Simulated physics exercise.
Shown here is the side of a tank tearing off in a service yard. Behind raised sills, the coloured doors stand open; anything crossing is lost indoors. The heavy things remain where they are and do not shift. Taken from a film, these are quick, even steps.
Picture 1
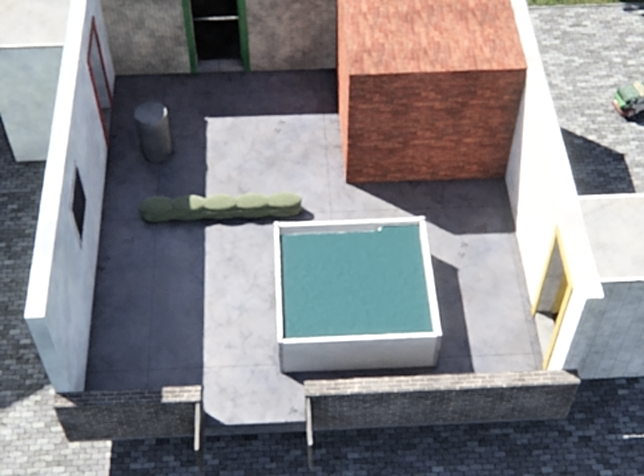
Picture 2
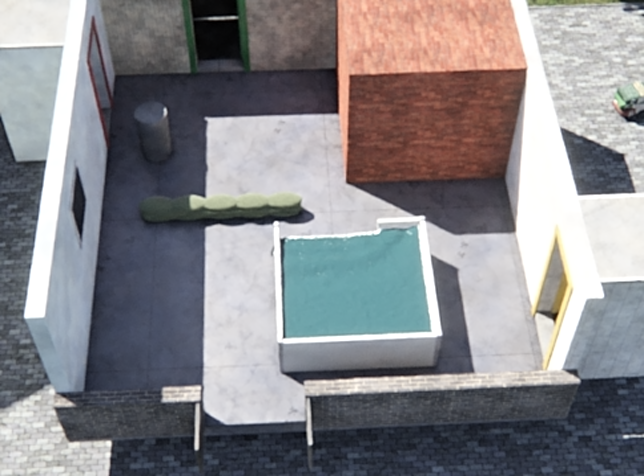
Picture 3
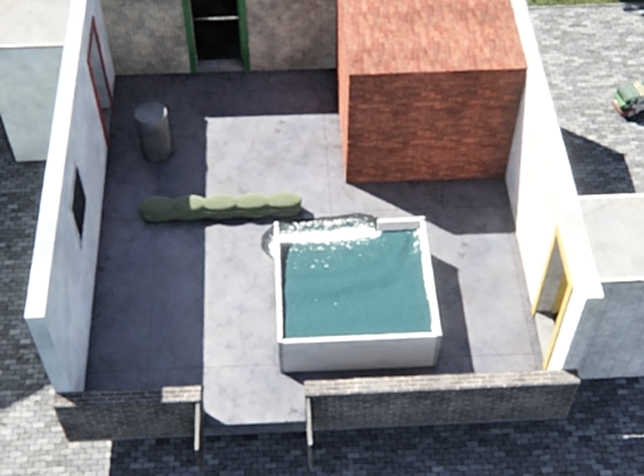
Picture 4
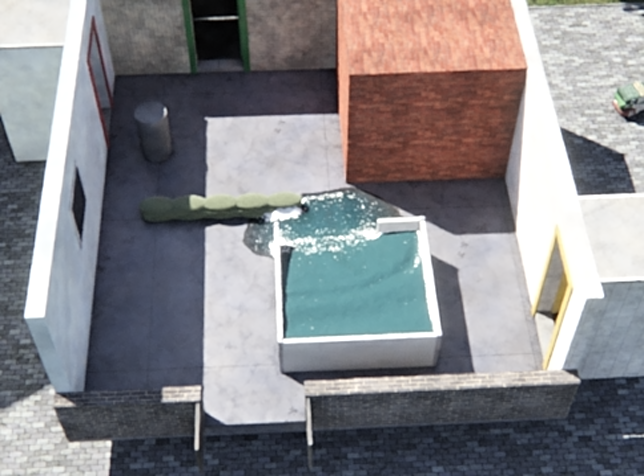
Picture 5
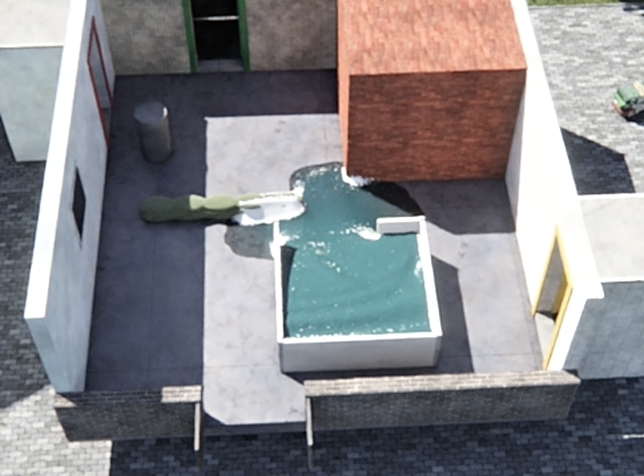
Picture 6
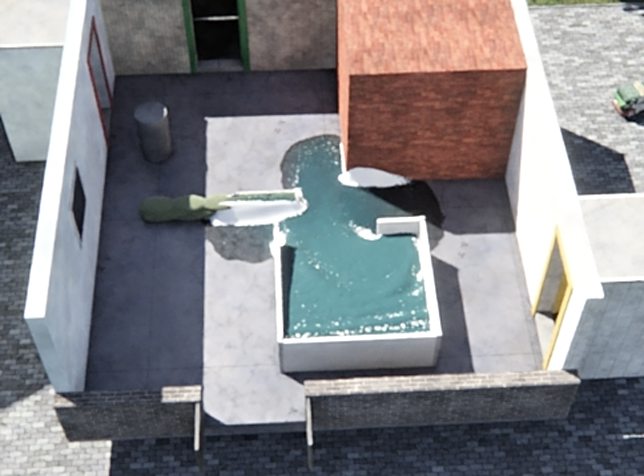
The video shows an open tank of teal water in a walled yard as its far side gives way; water pours out through the gap, spreading across the paving around the green hedge and along the brick block.
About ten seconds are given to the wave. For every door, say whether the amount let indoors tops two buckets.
In order: The yellow door sees two pails or less, the red door sees more than two pails, the green door sees more than two pails.
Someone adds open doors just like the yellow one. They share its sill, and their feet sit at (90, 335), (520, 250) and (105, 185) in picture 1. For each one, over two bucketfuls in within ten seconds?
Taken in sequence, they go: Not exceeded, not exceeded, not exceeded.
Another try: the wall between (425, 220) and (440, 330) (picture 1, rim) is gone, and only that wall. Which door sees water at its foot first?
I'd say the door marked yellow.
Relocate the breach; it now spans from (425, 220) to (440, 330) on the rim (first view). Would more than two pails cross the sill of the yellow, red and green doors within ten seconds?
Result per door - yellow door: Exceeds; red door: Does not exceed; green door: Does not exceed.
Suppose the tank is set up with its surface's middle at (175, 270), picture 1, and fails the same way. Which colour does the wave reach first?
The one in red is the first one.
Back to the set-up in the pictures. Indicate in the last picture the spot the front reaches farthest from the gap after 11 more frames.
About (172, 78).
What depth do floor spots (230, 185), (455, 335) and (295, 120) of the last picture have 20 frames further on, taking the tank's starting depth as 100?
In that order: 0, 0 and 8 per cent.
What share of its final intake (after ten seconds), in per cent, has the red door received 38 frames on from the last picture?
About 60 %.
A moment on, water covers 30 % of the floor; the yellow door not reached, the red door not reached, the green door not reached.
Next, water covers 50 % of the floor; the yellow door not reached, the red door not reached, the green door wet at the sill, nothing in.
Then, water covers 70 % of the floor; the yellow door wet at the sill, nothing in, the red door under two buckets in, the green door over two buckets in.
Later, water covers 90 % of the floor; the yellow door wet at the sill, nothing in, the red door far over two buckets in, the green door over two buckets in.
In the end, water covers 95 % of the floor; the yellow door wet at the sill, nothing in, the red door far over two buckets in, the green door over two buckets in.
